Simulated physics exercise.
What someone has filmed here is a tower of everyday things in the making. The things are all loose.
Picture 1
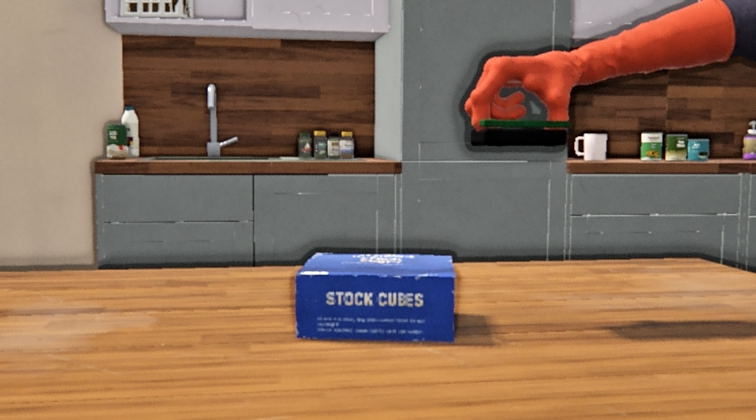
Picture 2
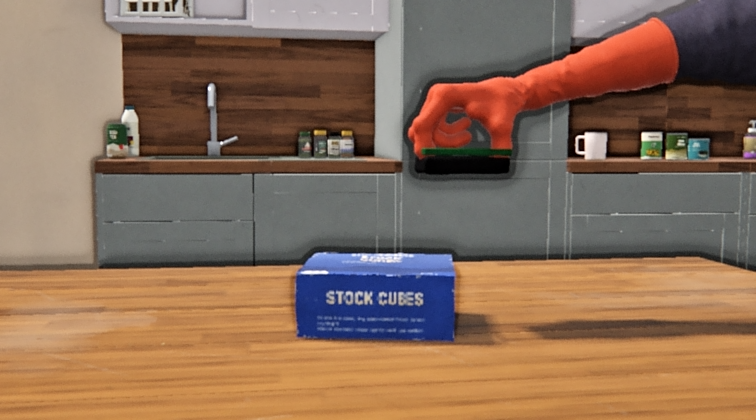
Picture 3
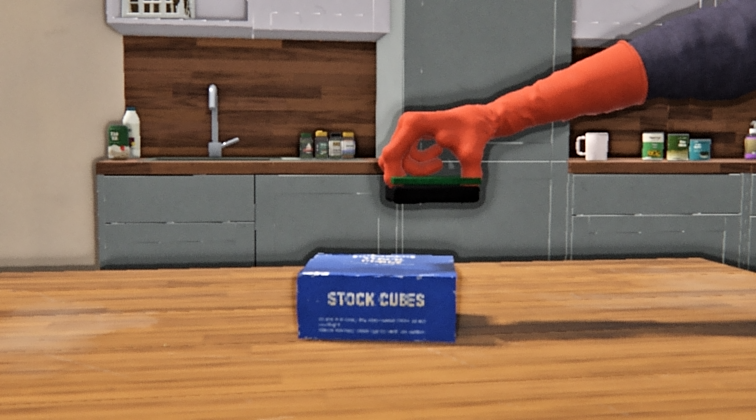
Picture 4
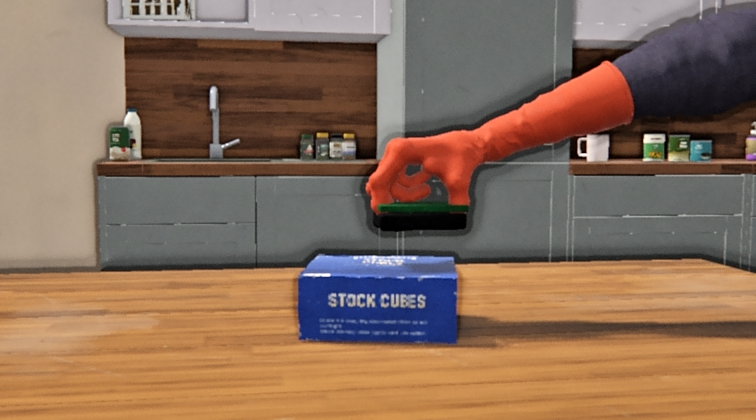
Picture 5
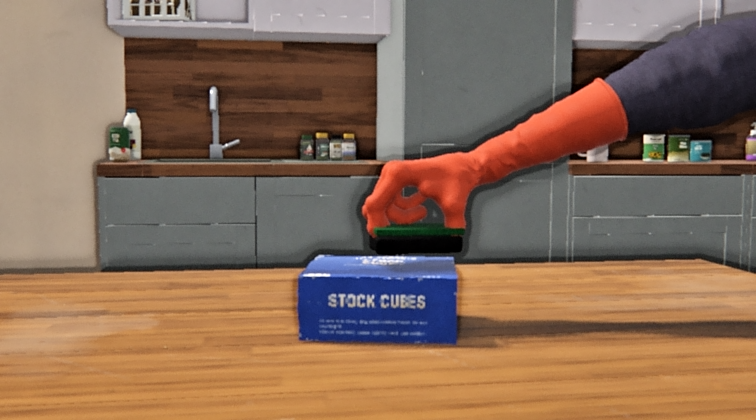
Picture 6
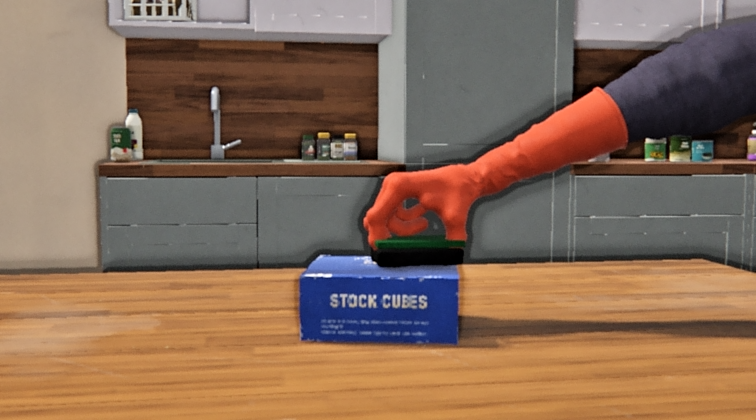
A red-gloved hand carrying a black and green sponge down and leftward, setting it on a blue stock cubes box, still gripping it.
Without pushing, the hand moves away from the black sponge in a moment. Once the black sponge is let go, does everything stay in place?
Yes, everything stays in place.
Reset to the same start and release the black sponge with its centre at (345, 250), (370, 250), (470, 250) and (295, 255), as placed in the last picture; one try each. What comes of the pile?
Stays standing; stays standing; collapses; collapses.
Then, 1.00 s later than the last frame, things are still on the move.
Then, 2.00 s later than the last frame, all is still.
When it is over, both as before. End places, in pixels of the last picture, black sponge near (417, 251). The pile keeps its balance.
